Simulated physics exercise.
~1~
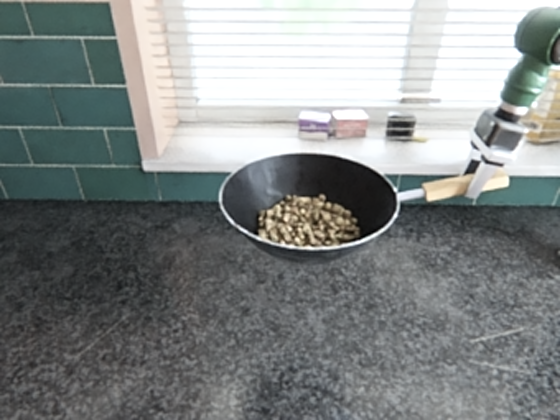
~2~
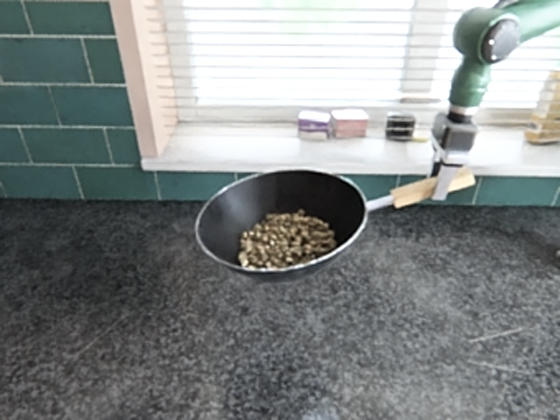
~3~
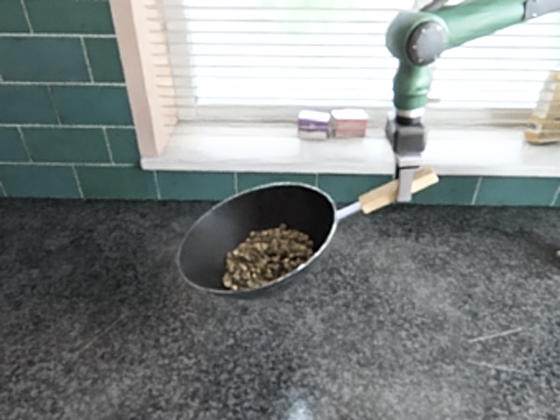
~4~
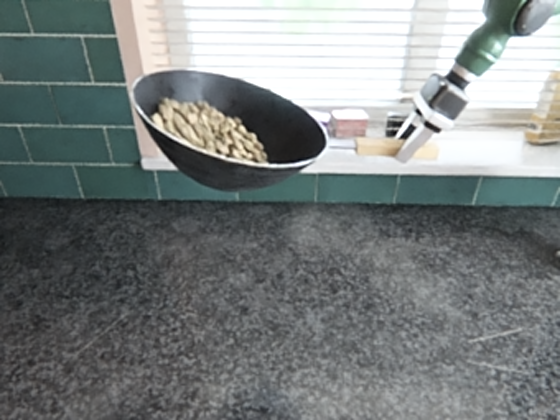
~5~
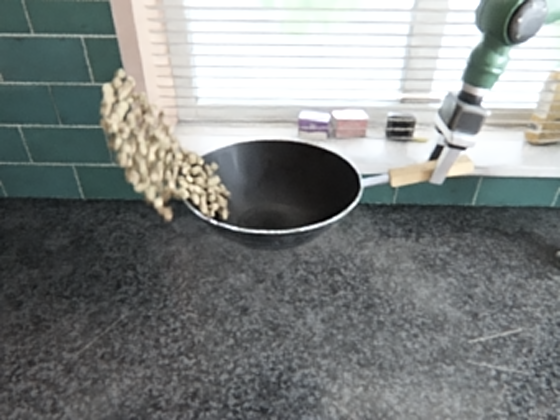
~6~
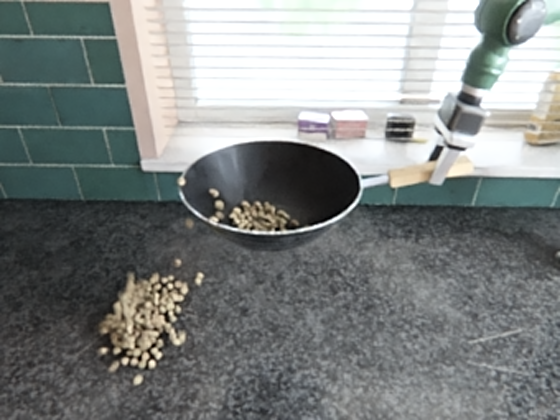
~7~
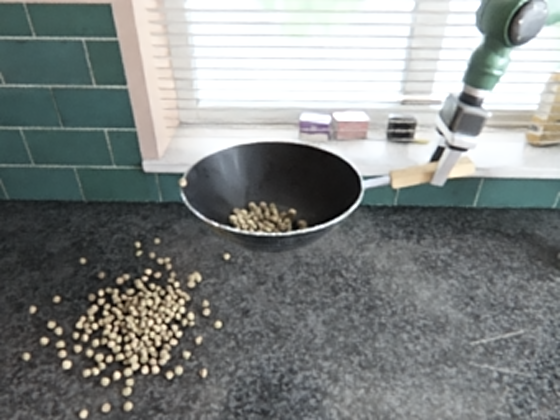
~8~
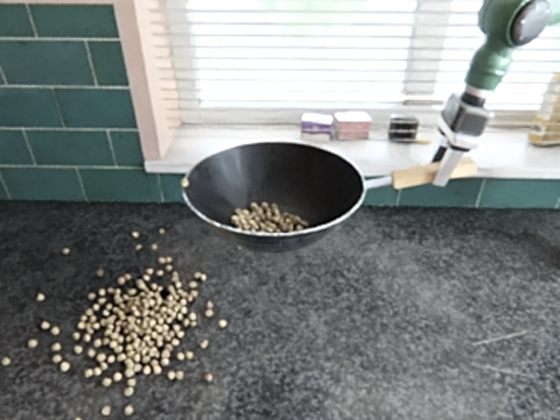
On a dark speckled counter by a window, a robot gripper tosses pebbles from a wok, spilling most and keeping a few.
